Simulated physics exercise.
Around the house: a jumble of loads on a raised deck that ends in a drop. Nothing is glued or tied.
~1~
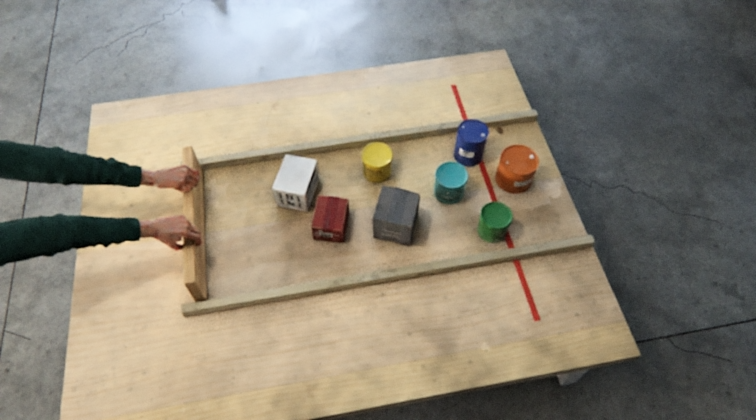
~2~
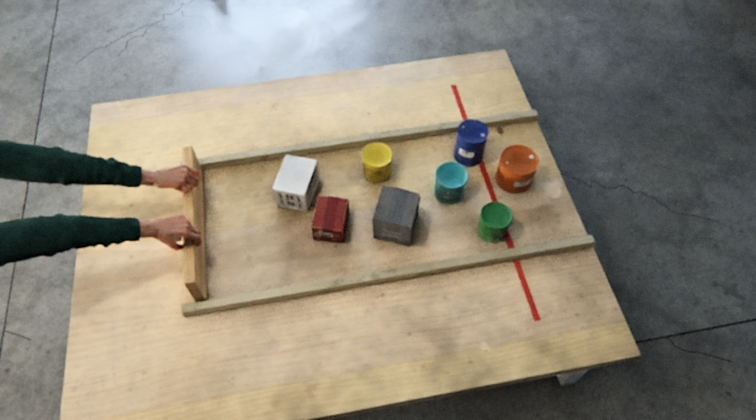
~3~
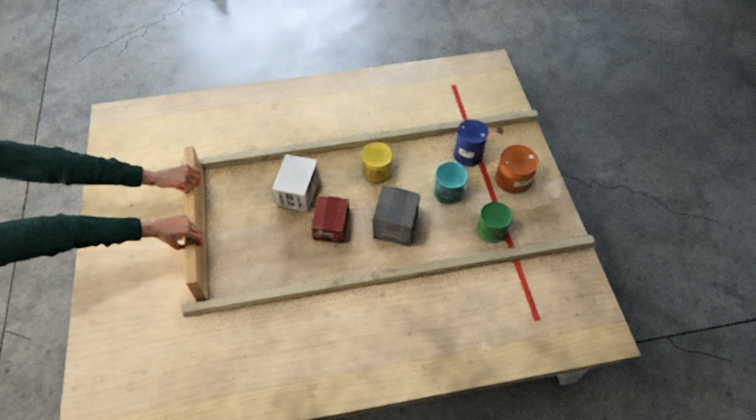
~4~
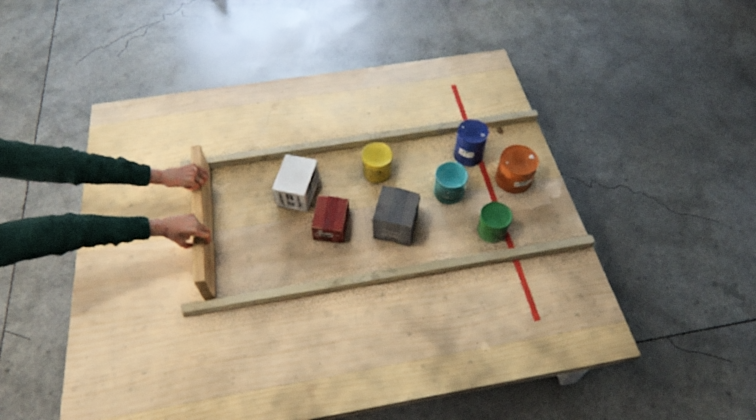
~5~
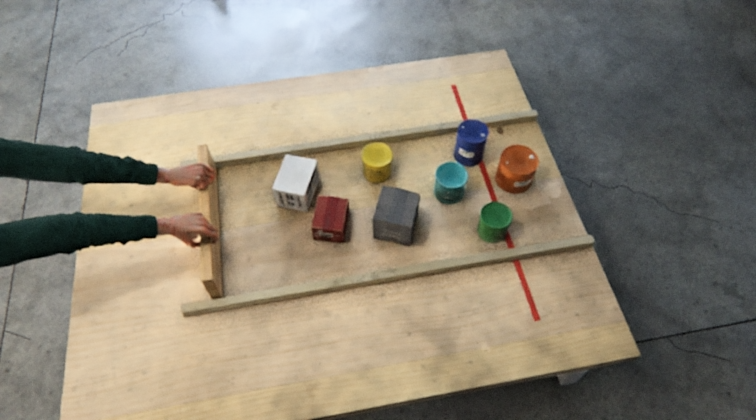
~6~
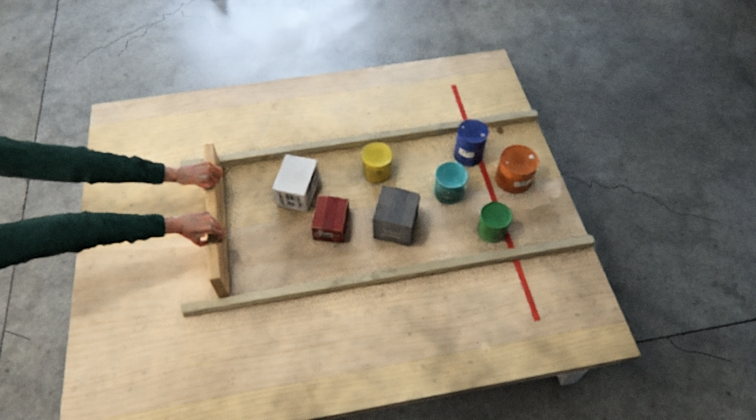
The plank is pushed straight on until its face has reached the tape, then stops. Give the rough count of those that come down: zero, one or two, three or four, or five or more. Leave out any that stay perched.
The number that fall off is one or two.
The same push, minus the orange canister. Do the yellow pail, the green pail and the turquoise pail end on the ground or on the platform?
The yellow pail stays on, the green pail stays on, the turquoise pail holds on.
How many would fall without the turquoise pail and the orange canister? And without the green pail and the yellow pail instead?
1 in the first case, 1 in the second.
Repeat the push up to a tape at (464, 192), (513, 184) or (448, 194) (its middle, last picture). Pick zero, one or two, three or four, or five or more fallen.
In that order: None; three or four; none.
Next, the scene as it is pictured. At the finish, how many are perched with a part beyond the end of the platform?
That would be 1.
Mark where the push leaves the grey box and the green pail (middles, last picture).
The grey box at (547, 204), the green pail at (579, 220).
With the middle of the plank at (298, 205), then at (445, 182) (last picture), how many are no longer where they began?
The counts are 1 and 8.
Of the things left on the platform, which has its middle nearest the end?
That is the green pail.
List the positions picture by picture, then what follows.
In the first picture, orange canister (516, 169); blue canister (471, 143); green pail (494, 223); plank (194, 222); tape (490, 187).
In the second picture, blue canister (471, 143); red parcel (331, 219).
In the third picture, green pail (494, 223); grey box (396, 216).
In the fourth picture, orange canister (516, 170); turquoise pail (450, 184).
In the fifth picture, blue canister (471, 143); yellow pail (377, 163).
In the sixth picture, orange canister (516, 170); blue canister (471, 143); green pail (494, 223); plank (217, 218); tape (490, 187).
Early on, none off yet; orange canister at rest near (516, 170); blue canister at rest near (471, 143); green pail at rest near (494, 223).
Finally, the number that fall off is one or two; lost, blue canister and orange canister.
